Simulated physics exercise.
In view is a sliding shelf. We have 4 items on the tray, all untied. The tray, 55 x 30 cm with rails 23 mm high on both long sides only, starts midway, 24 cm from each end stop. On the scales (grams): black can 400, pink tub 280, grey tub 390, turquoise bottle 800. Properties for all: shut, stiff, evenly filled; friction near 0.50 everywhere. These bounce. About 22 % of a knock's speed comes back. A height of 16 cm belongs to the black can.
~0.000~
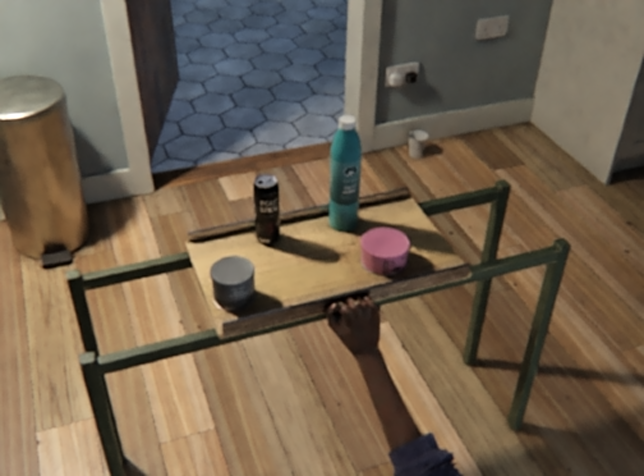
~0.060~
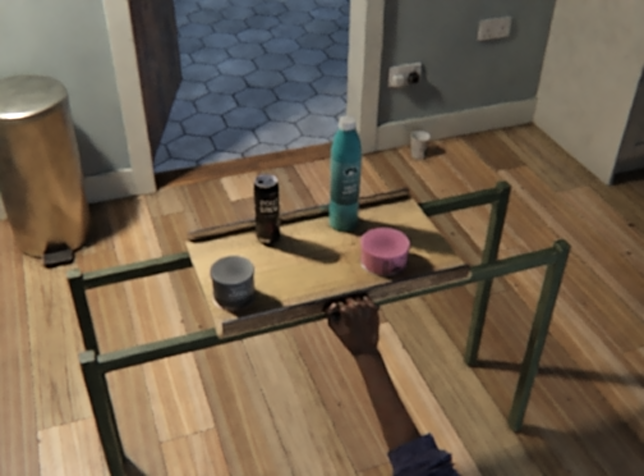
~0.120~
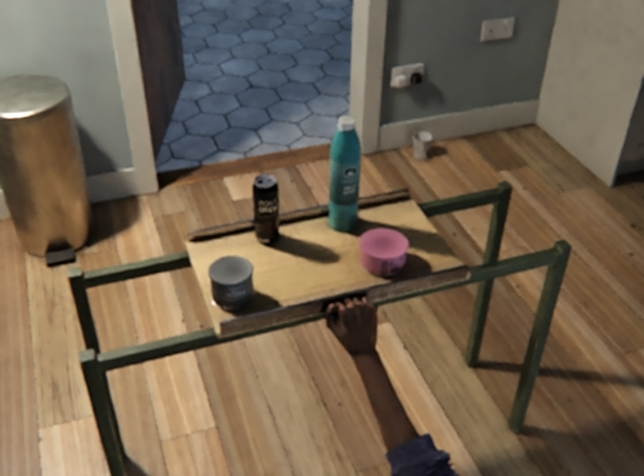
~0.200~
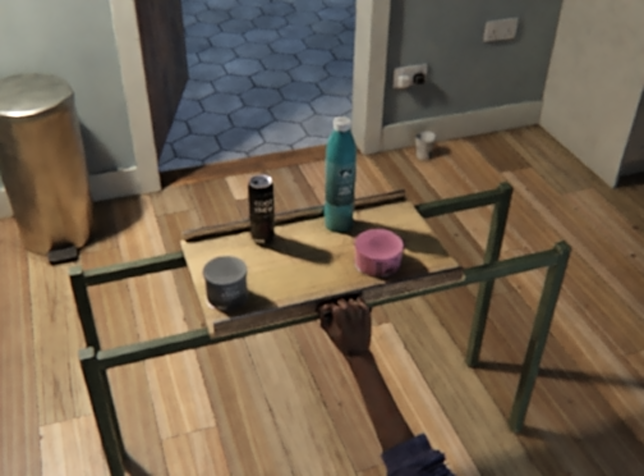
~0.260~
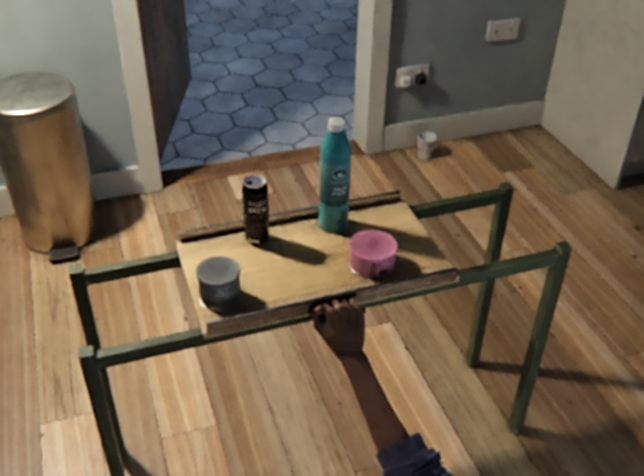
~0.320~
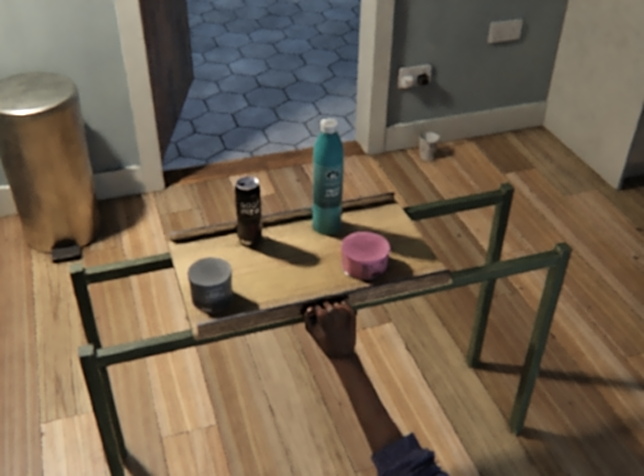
A hand slides a wooden tray holding four items slightly left along green rails.
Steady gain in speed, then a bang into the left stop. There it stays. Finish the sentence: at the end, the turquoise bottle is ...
... still on the tray.
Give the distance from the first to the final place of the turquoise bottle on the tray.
Some 23 cm.
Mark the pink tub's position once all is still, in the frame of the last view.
It comes to rest somewhere around (261, 279).
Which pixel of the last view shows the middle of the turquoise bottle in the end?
Around (177, 275).
Around 0.72 s, tray has slid 24 cm left; turquoise bottle at 4° to upright near (234, 193); black can at 4° to upright; grey tub shifted 2 cm.
Around 0.92 s, tray has slid 24 cm left; turquoise bottle at 43° to upright near (191, 207); black can at 56° to upright; pink tub shifted 4 cm.
Around 1.42 s, tray has slid 24 cm left; turquoise bottle on its side near (172, 266); black can on its side; pink tub shifted 4 cm.
Finally (3.3 s), on their side or leaning hard on the tray, black can and turquoise bottle; the other 2 still in place (within 5 cm). In the last view, turquoise bottle near (177, 275).
